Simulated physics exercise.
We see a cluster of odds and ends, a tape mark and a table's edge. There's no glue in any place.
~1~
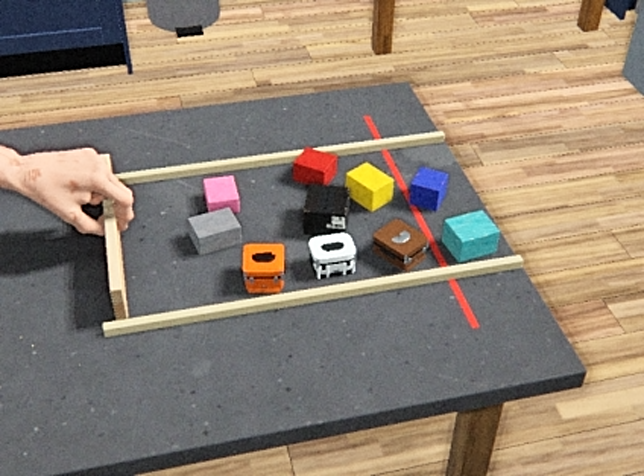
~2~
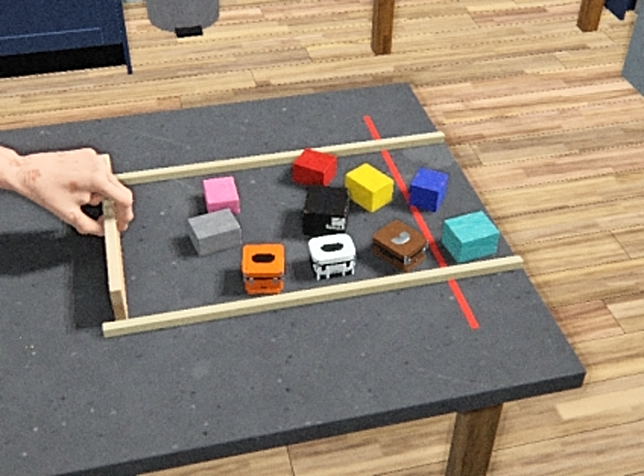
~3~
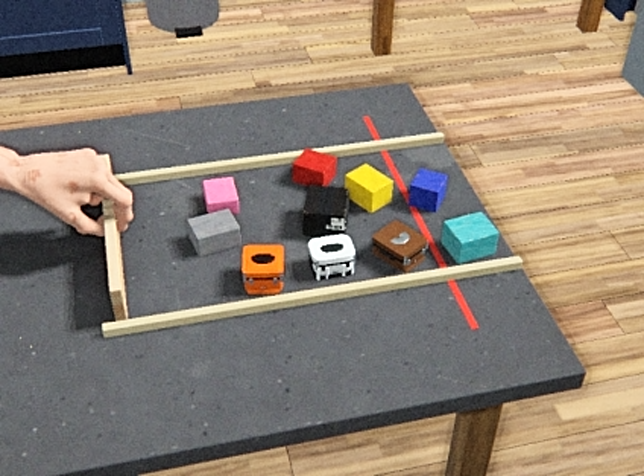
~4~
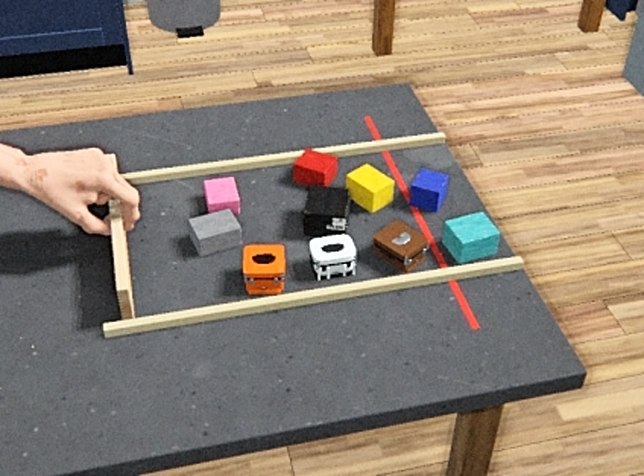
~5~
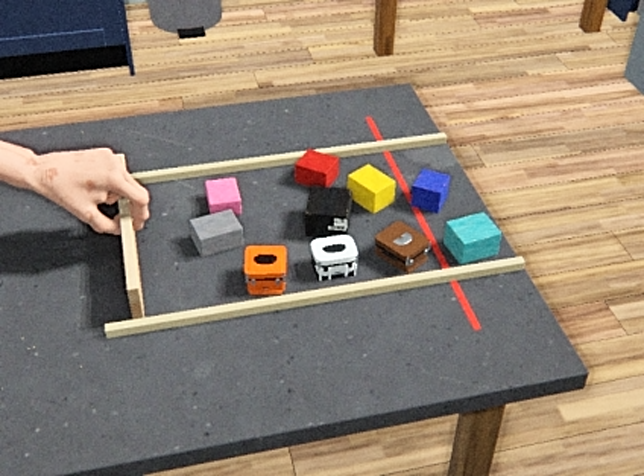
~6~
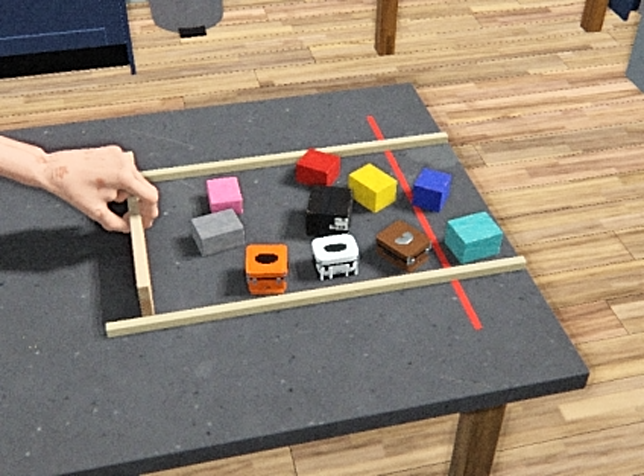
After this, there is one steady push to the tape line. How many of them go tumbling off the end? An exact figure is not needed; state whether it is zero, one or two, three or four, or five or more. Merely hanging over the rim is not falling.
Once it stops, the band for pieces knocked off is three to four, pretty clearly.
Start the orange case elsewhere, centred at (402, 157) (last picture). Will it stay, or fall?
From that start, the object then is safe.
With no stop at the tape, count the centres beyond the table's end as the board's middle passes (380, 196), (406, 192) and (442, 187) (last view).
1; 3; 6.
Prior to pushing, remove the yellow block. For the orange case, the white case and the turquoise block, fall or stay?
Orange case: Still there; white case: Still there; turquoise block: Over the edge.
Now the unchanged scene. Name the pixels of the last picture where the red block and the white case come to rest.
They finish at roughly (408, 149) and (493, 232) respectively.
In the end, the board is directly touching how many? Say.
At rest, 4 are in contact.
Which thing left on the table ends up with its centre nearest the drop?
The foremost one is the black box.
A little later, none off yet; turquoise block at rest near (473, 238); blue block at rest near (431, 190); brown case at rest near (403, 247).
Next, none off yet; turquoise block shifted a little near (486, 237); blue block at rest near (434, 190); brown case shifted about its own width near (448, 245).
When it is over, the number that fall off is three or four; down, brown case, blue block and turquoise block.
